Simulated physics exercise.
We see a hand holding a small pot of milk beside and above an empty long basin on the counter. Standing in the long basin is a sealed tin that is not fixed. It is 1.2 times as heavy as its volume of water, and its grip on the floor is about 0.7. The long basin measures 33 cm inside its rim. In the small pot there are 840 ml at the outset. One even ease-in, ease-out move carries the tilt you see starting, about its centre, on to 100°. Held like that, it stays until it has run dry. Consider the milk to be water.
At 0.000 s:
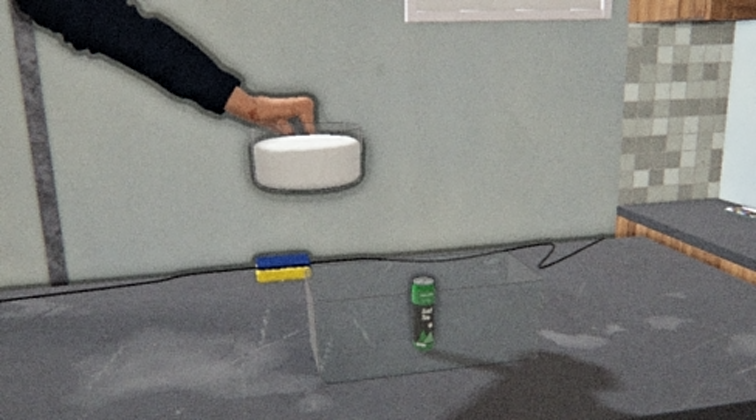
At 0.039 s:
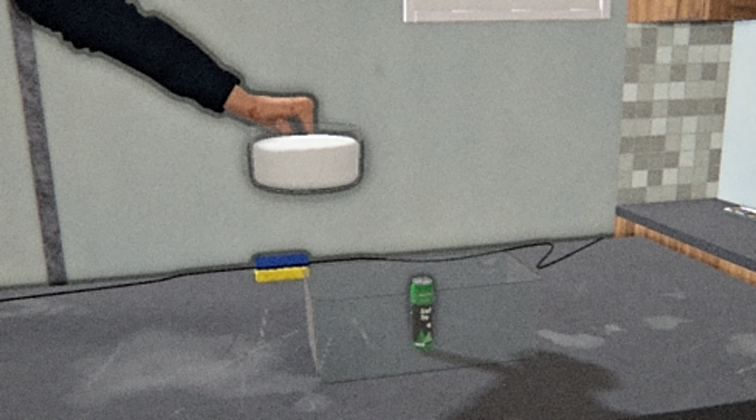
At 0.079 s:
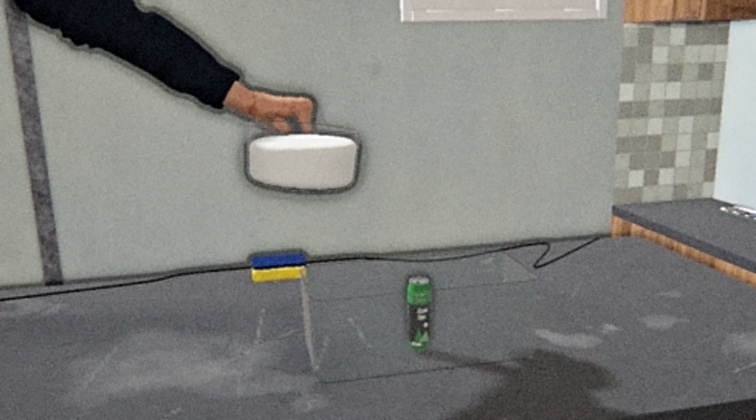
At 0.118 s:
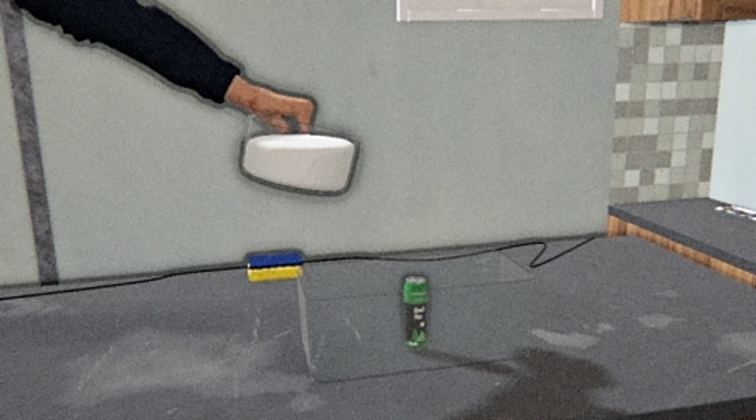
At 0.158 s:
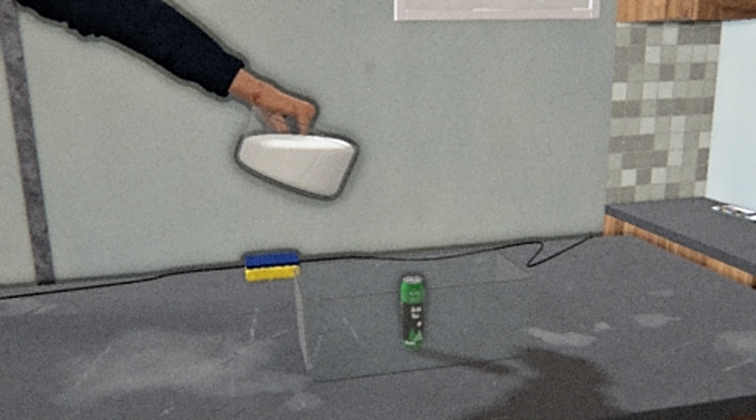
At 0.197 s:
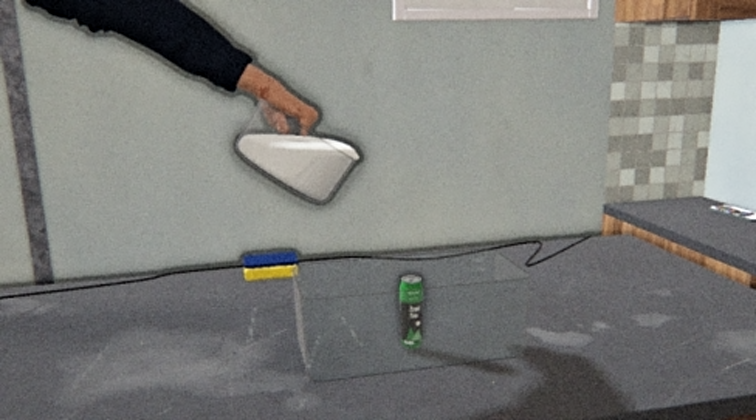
In the video, a hand holds a small white pot above a dark counter with a clear basin, a green tin and a blue-and-yellow sponge, then gradually tilts the pot so its right side lowers.
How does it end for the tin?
It goes down.
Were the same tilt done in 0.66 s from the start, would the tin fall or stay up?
Then the tin tumbles.
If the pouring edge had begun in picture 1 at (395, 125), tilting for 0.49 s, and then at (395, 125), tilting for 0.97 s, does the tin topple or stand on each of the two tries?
Try 1: Still standing; try 2: Still standing.
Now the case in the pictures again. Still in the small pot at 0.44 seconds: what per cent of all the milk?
Roughly 28 %.
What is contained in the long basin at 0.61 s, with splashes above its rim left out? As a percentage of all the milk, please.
My estimate is about 82 percent.
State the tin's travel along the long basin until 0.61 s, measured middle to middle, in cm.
Close to 2 cm.
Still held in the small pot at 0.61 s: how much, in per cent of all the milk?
About 7 percent.
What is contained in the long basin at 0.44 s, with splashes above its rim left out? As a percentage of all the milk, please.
About 14%.
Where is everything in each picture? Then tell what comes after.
It leans 0°; its right rim is at (360, 127); the milk meets the walls at (254, 145) and (358, 140); the long basin's rim runs from (310, 285) to (525, 265); the tin's top is at (423, 284), in the first frame.
It leans 2°; its right rim is at (359, 128); the milk meets the walls at (252, 144) and (357, 140), in the second frame.
It leans 6°; its right rim is at (358, 132); the milk meets the walls at (250, 143) and (355, 141), in the third frame.
It leans 14°; its right rim is at (356, 139); the milk meets the walls at (247, 141) and (353, 142), in the fourth frame.
It leans 24°; its right rim is at (355, 149); the milk meets the walls at (243, 141) and (353, 144), in the fifth frame.
It leans 35°; its right rim is at (353, 159); the milk meets the walls at (239, 139) and (352, 152); 2 per cent is over the edge, in the sixth frame.
After 0.44 s the tilt is 97° and 27 per cent is still to pour; the tin stands where it began.
After 0.61 s the tilt is 100° and 7 per cent is still to pour; the tin stands 2 cm from where it began.
After 0.79 s the tilt is 100° and 1 per cent is still to pour; the tin leans 34°.
After 0.99 s the tilt is 100° and 0 per cent is still to pour; the tin lies on its side.
In the end the tin lies on its side.
